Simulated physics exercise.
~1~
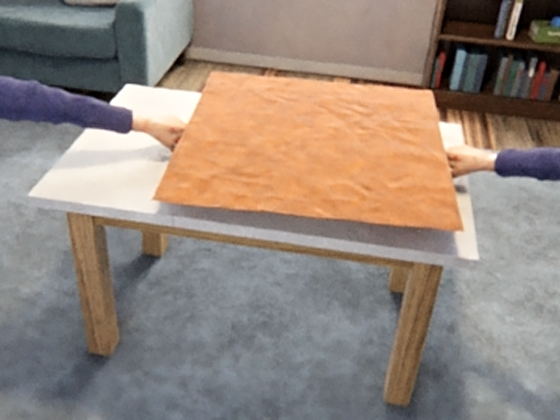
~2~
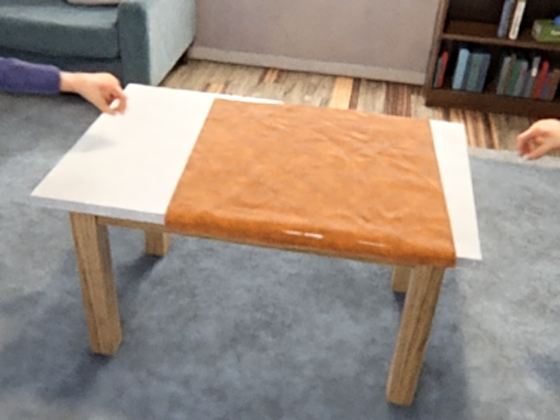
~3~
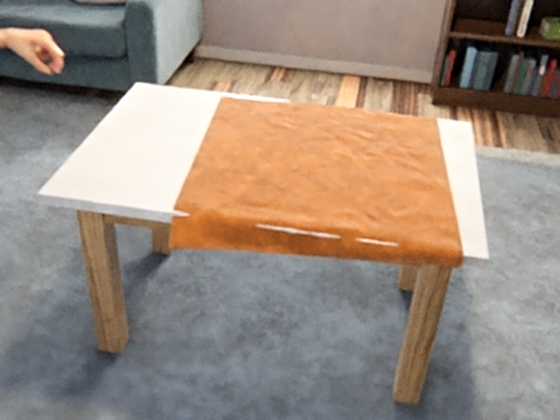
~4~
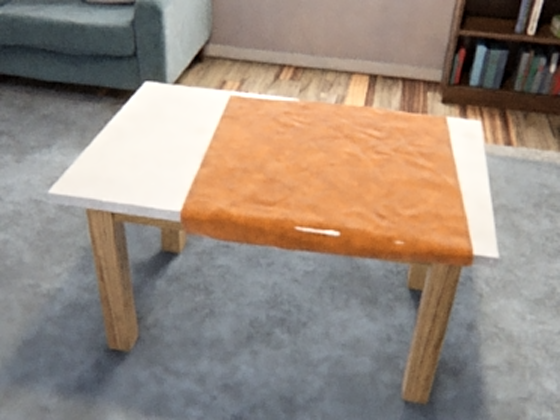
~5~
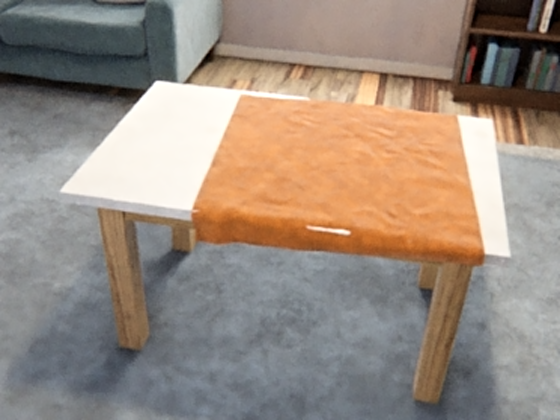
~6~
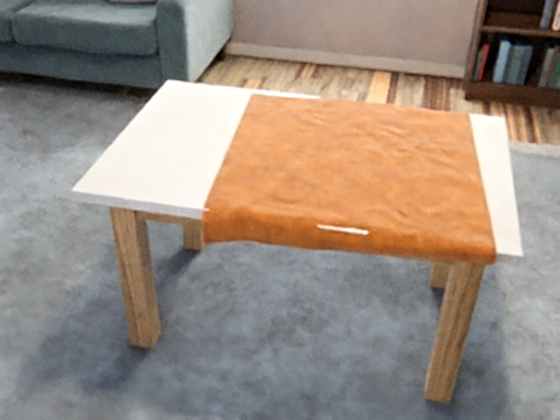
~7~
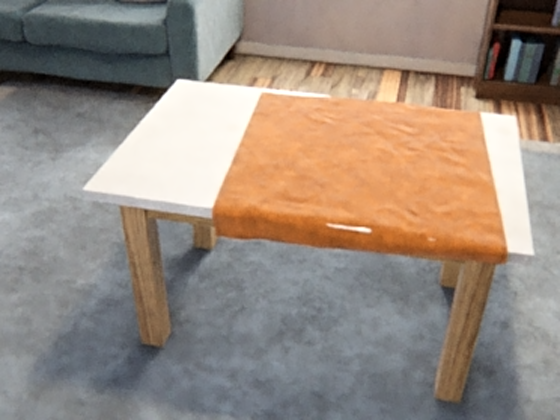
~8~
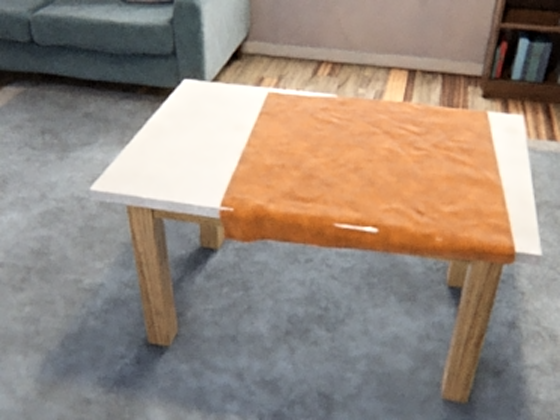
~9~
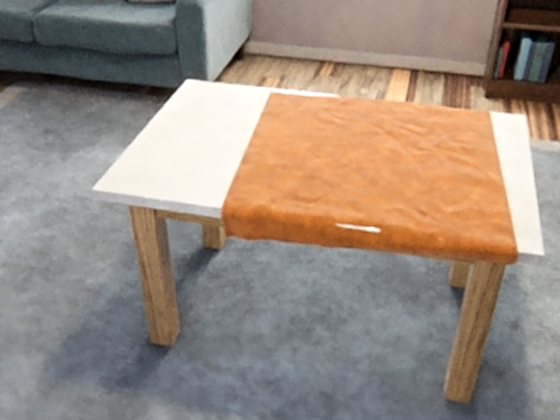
At first, two hands hold a wrinkled orange cloth out flat just above a pale-topped wooden table, with a blue-grey sofa and a bookshelf behind. The hands let go, and the cloth drops onto the right-hand part of the tabletop, its near edge folding down over the front. The hands draw away to either side and leave the view. The view shifts slightly left, so the table drifts toward the right. The short overhanging part does not drag the rest down, and the cloth ends lying still, with most of it resting on top.
